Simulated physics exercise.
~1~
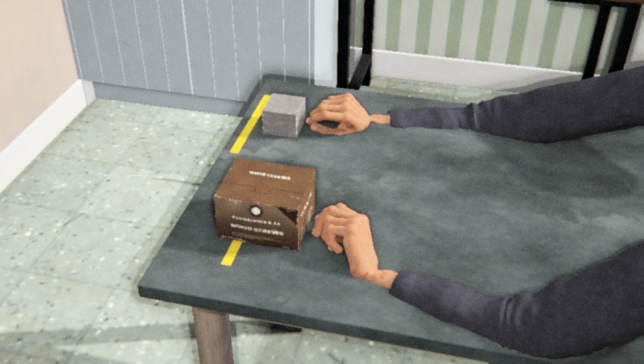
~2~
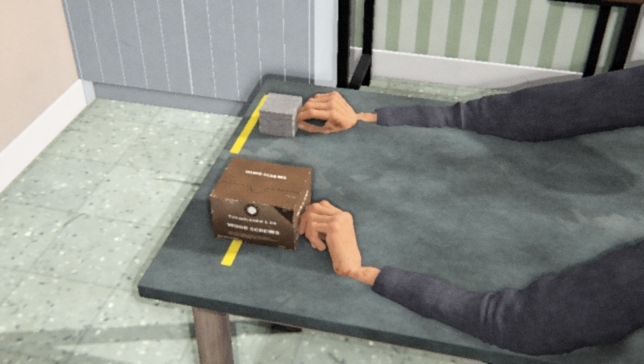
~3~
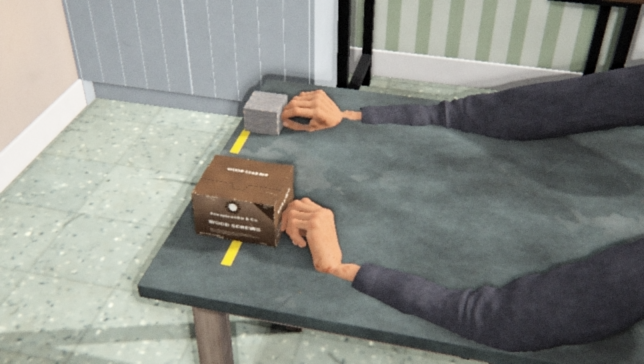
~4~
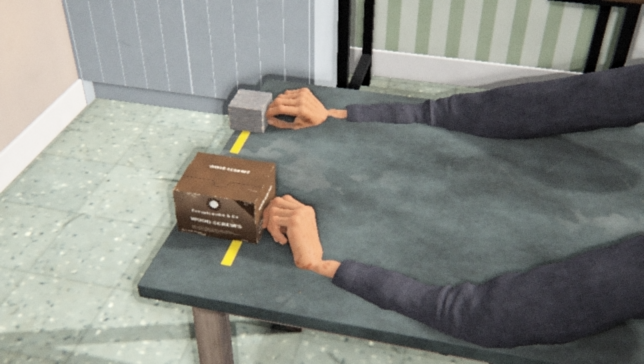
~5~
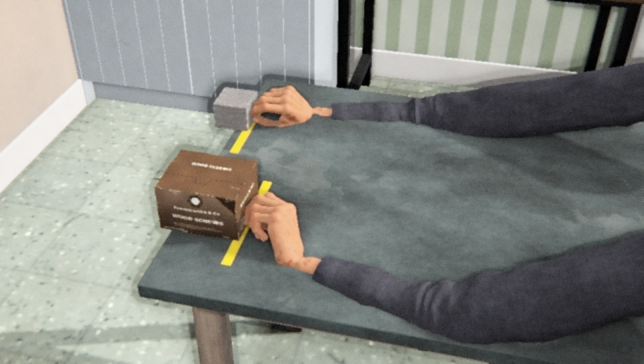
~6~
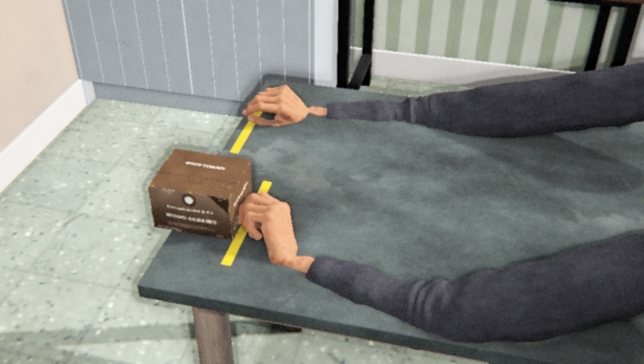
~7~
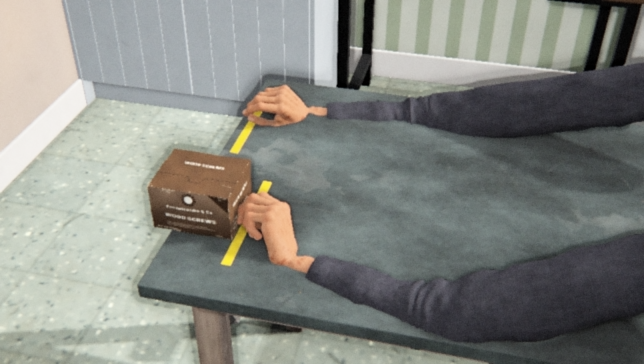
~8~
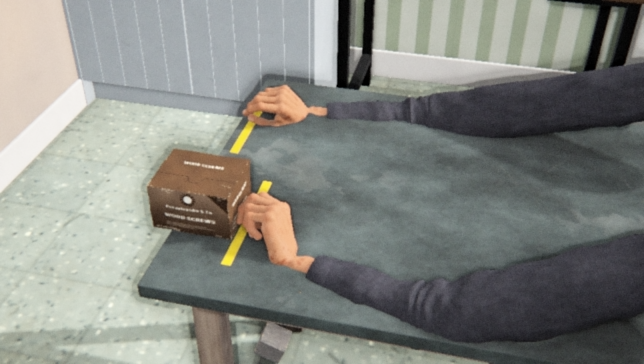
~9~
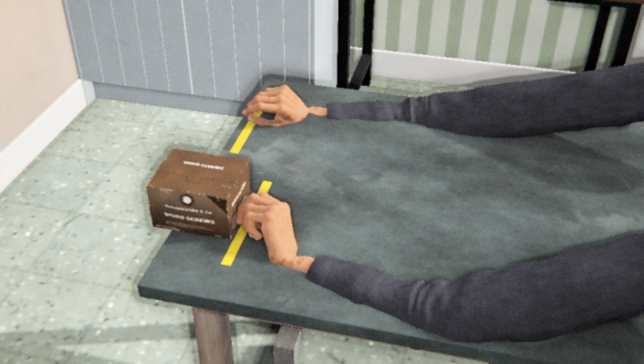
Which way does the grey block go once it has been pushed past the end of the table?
The grey block goes down, dropping off the end of the table to the floor.
